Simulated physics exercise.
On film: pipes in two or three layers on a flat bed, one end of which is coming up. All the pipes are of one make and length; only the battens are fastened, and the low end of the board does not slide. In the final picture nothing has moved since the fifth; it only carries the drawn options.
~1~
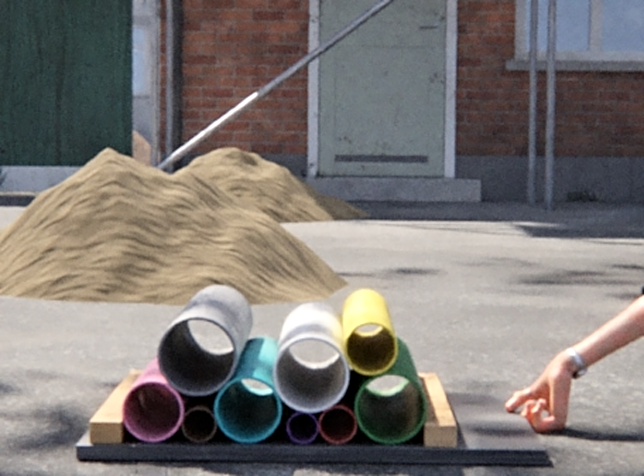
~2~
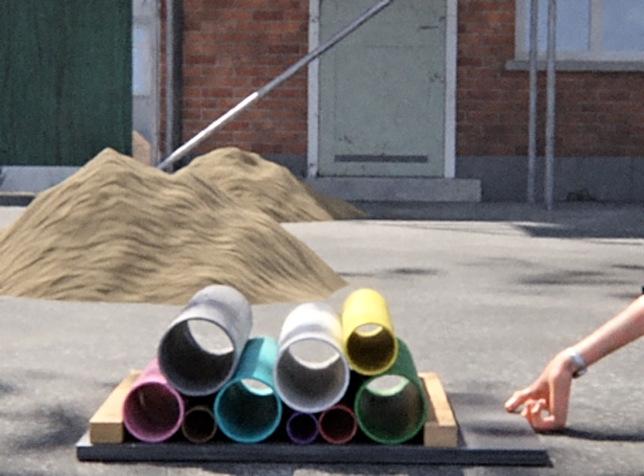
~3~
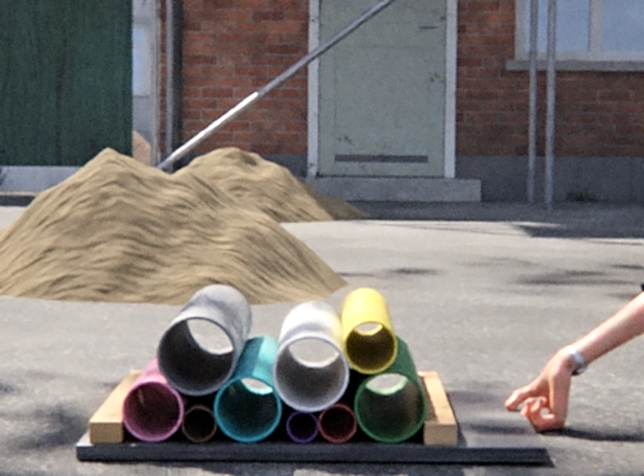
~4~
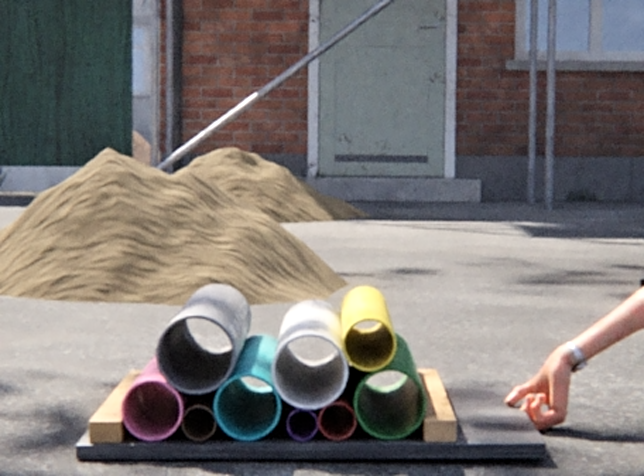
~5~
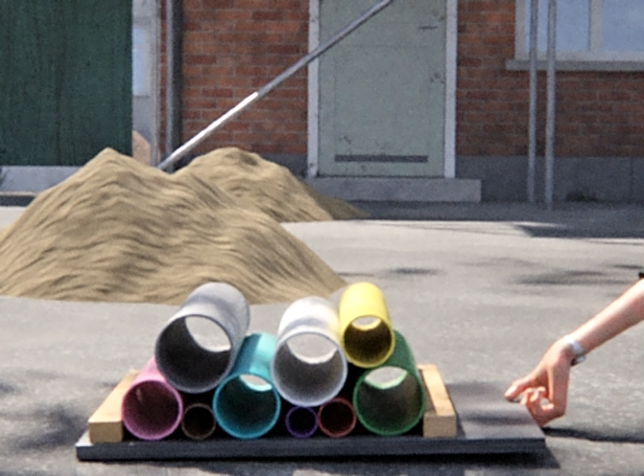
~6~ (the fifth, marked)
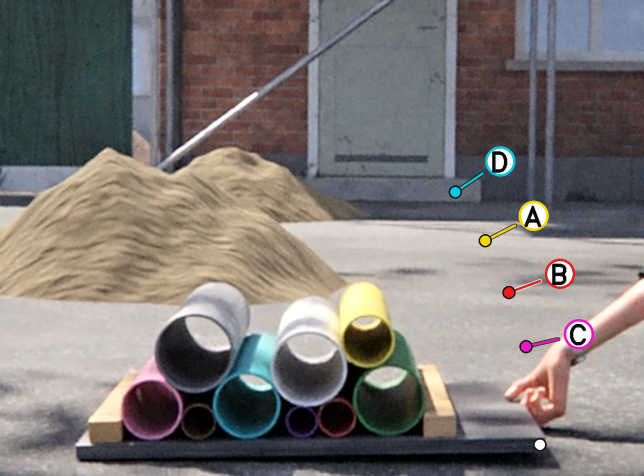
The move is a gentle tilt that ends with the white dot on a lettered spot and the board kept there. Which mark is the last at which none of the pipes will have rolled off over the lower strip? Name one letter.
The answer is mark D.
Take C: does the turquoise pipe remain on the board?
Yes, with C.
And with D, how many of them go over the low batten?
The count is none.
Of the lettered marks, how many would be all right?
Four of the four.
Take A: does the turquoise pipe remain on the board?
Yes, with A.
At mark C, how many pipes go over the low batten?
It comes to none.
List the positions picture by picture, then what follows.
Red pipe (338, 425); green pipe (391, 408); white pipe (311, 374), in the first frame.
White pipe (311, 374); grey pipe (197, 356), in the second frame.
Board (313, 412); green pipe (390, 406); yellow pipe (370, 347); turquoise pipe (248, 408), in the third frame.
Board (313, 410); pink pipe (152, 410); turquoise pipe (247, 407); brown pipe (199, 423), in the fourth frame.
Board (313, 407); pink pipe (151, 409); brown pipe (198, 422), in the fifth frame.
On the marked copy, A at (485, 241); B at (509, 293); C at (526, 347); D at (455, 192); the white dot at (540, 445).
Following D. Soon after the start, board at 19°.
Later, board at 35°.
In the end, board at 35°, none over the low batten.
As for the rest, A none over the low batten; B none over the low batten; C none over the low batten.
